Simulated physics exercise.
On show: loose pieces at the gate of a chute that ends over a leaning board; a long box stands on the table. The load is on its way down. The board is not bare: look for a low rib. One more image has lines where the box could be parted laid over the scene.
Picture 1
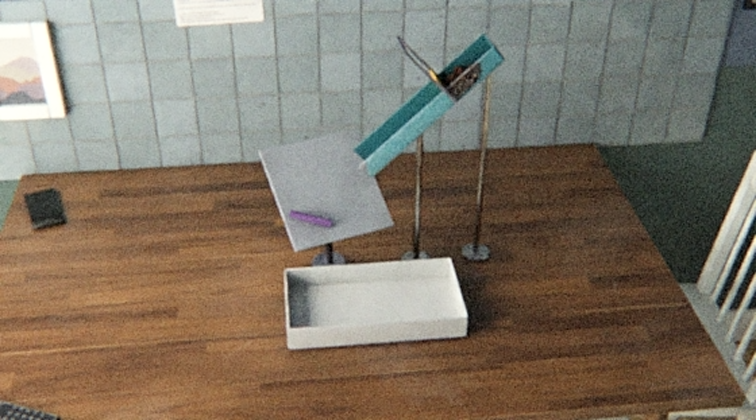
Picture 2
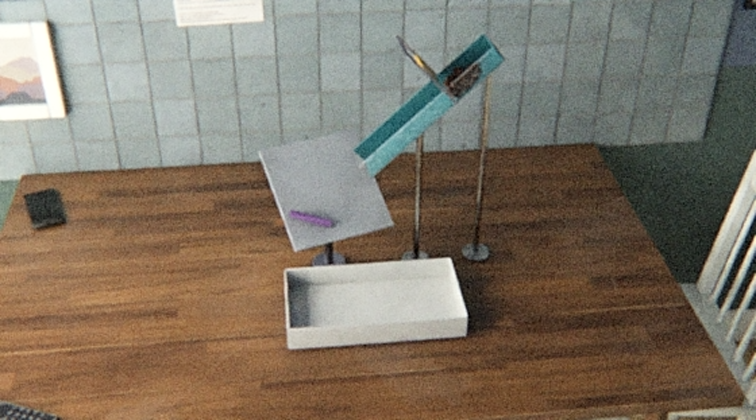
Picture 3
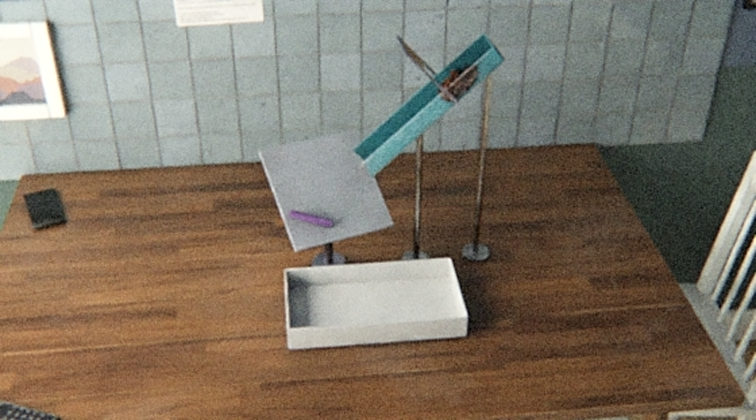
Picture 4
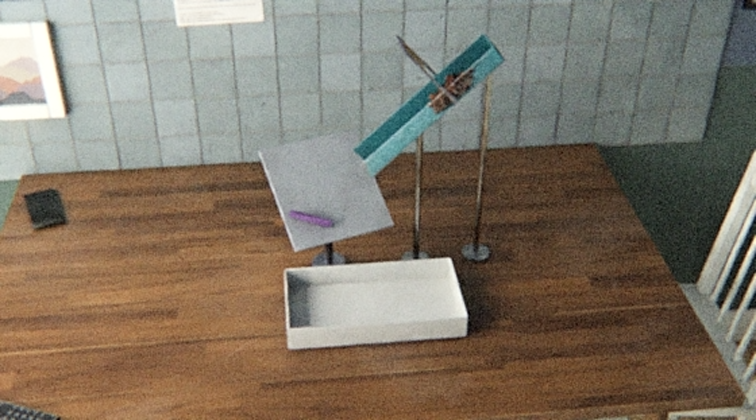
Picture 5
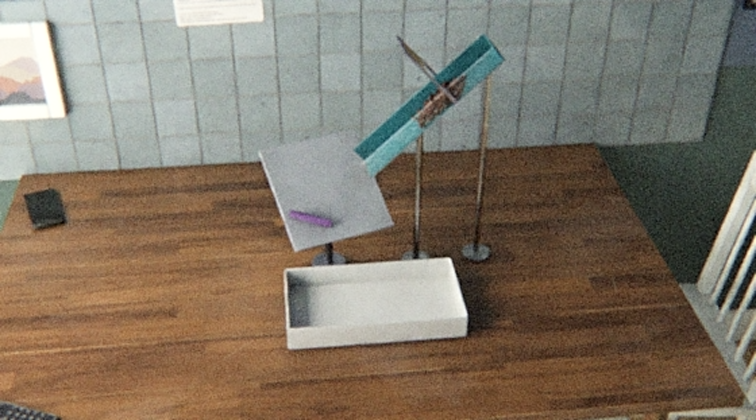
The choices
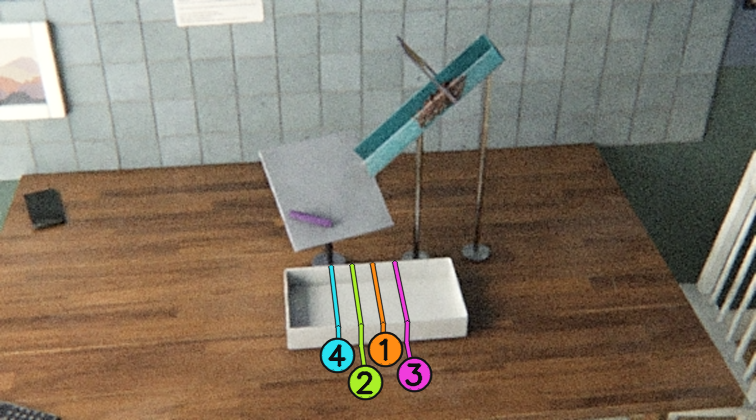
We see small brown pieces near the top of a sloping teal chute slide a short way down to the left past a thin raised gate, above a tilted grey board with a purple rib and an empty white box.
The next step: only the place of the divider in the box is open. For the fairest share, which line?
Choose 2.
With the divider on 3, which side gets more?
The left side.
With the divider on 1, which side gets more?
The left side.
On the marked copy, line 1 crosses the front rim at (383, 323); line 2 crosses the front rim at (361, 325); line 3 crosses the front rim at (407, 321); line 4 crosses the front rim at (338, 326).
With 1, of what is caught, all but a few on the left of the divider, only a few on the right.
With 2, of what is caught, close to half on the left of the divider, close to half on the right.
With 3, of what is caught, the whole lot on the left of the divider, none at all on the right.
With 4, of what is caught, a small share on the left of the divider, the bulk on the right.
